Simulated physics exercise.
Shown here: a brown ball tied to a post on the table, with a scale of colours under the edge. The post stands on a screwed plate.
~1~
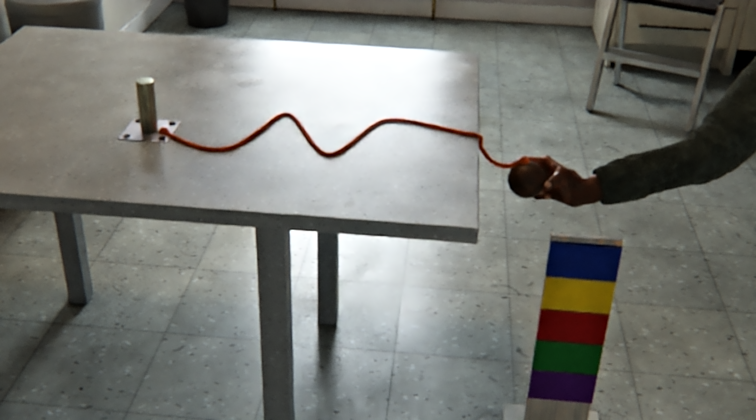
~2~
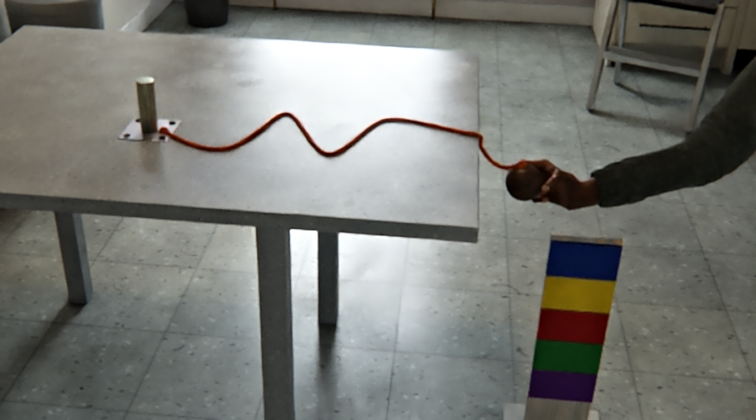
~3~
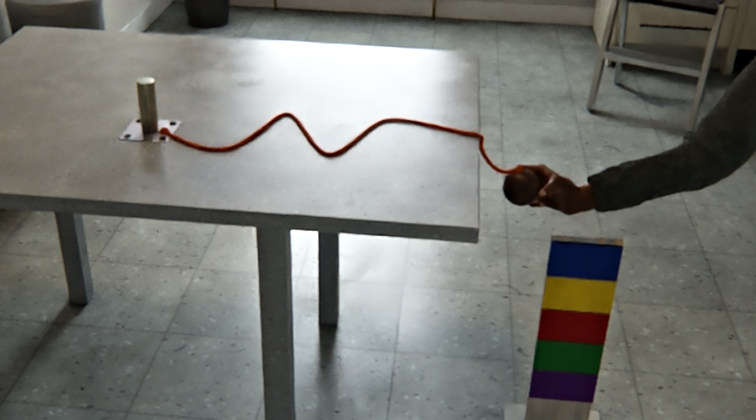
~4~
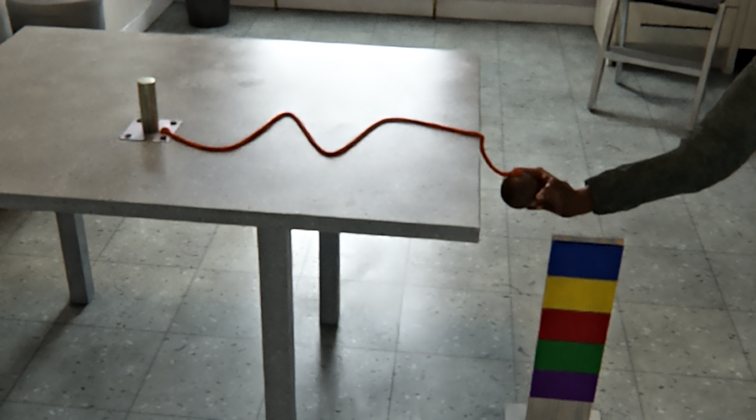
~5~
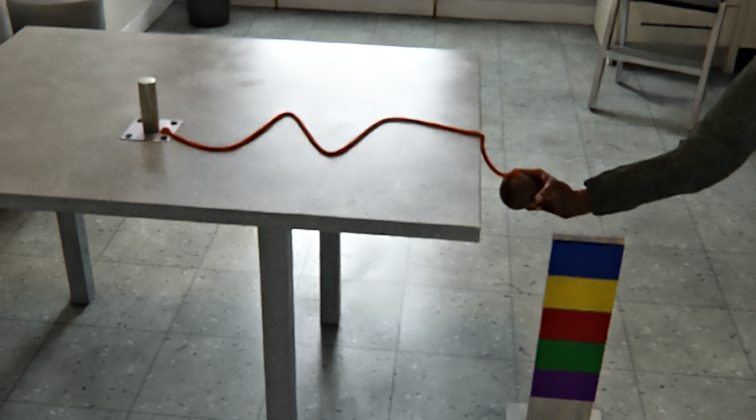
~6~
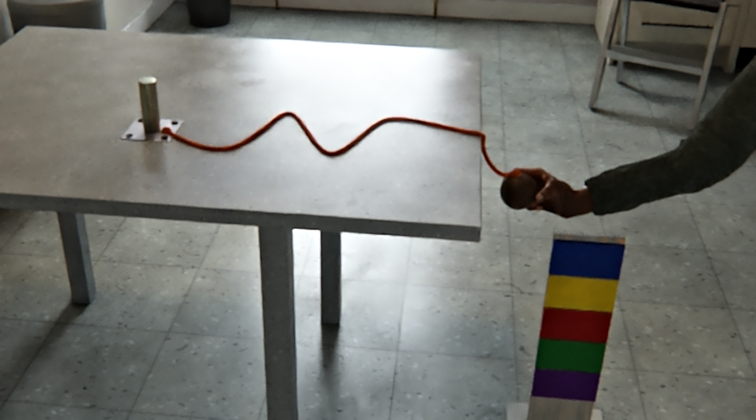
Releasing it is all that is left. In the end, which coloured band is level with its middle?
The green band.
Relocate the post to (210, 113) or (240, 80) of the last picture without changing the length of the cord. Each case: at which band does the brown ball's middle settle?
Answer, in order: Purple, purple.
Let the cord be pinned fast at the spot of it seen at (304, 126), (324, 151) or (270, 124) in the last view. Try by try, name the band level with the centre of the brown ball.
In order: Yellow; blue; red.
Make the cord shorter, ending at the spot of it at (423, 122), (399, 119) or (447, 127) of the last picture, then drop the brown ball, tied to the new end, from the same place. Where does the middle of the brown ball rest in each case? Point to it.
First try near (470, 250), second near (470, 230), third near (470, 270).
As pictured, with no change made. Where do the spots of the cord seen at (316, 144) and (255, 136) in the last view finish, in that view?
At (426, 135) for the first, at (285, 132) for the second.
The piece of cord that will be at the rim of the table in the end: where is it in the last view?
Look near (354, 143).
Early on, ball near (463, 335); level with green.
Midway, ball near (469, 343); level with green.
Finally, ball near (461, 344); level with green. At green.
